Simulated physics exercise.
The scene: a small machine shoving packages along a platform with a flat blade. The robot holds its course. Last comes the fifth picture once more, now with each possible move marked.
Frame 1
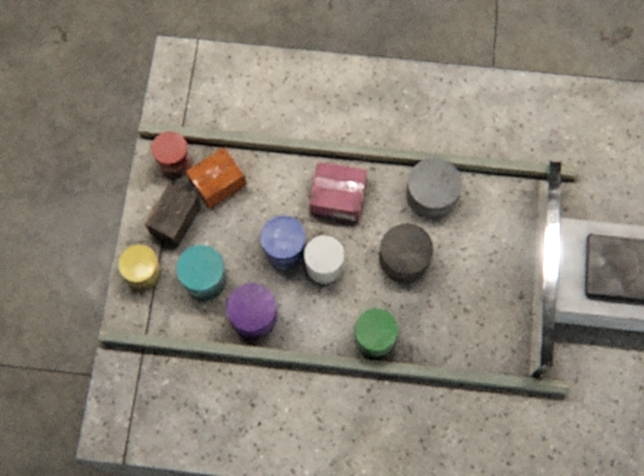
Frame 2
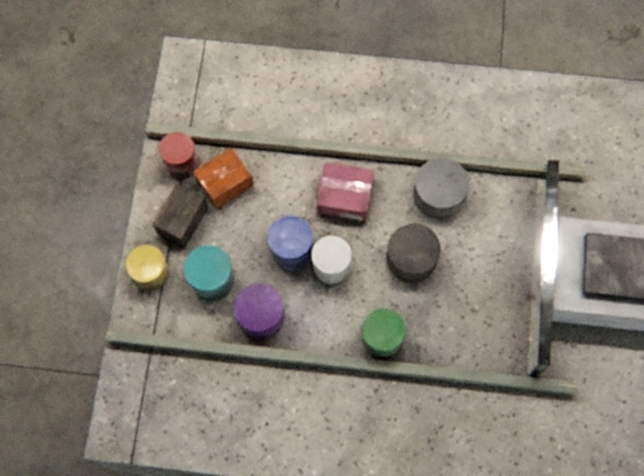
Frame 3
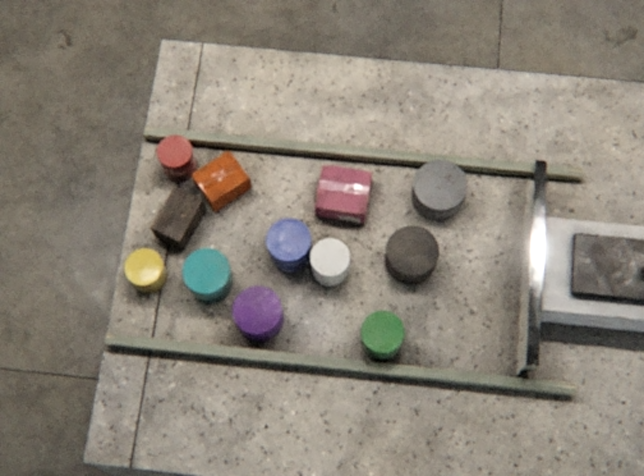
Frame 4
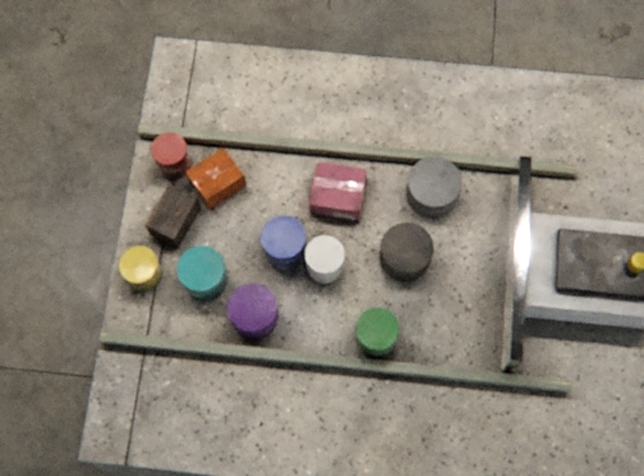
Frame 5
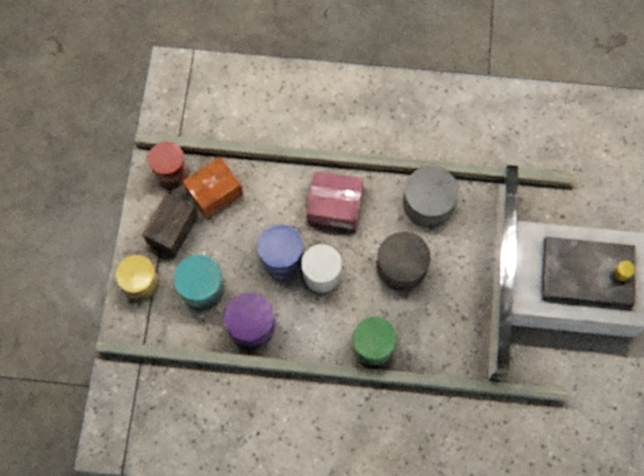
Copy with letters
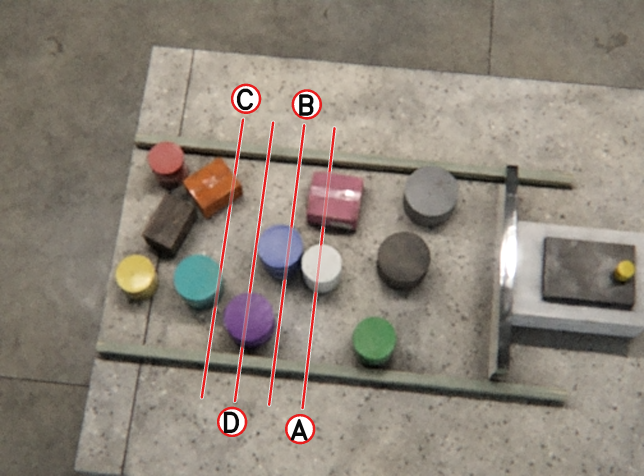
The footage shows a concrete platform with coloured round and box-shaped packages lying between two rails, while a small machine with a flat upright blade moves slowly left toward them, the packages staying in the same arrangement, untouched.
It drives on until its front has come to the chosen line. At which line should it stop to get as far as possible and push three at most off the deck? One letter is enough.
No farther than C.
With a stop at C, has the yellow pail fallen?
Yes.
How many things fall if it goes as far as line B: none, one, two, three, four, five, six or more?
By then, none.
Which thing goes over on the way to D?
The yellow pail goes over.
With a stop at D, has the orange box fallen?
No.
On the copy, A at (319, 261); B at (288, 258); C at (223, 252); D at (255, 255).
On C. First, robot (478, 260); green pail (368, 342); grey canister (375, 191).
Then, robot (373, 250); orange box (207, 182); turquoise pail (190, 285).
Finally, robot (296, 242); red pail over the edge; yellow pail over the edge; two fallen.
By contrast, A is within the limit but short; B is within the limit but short; D is within the limit but short.
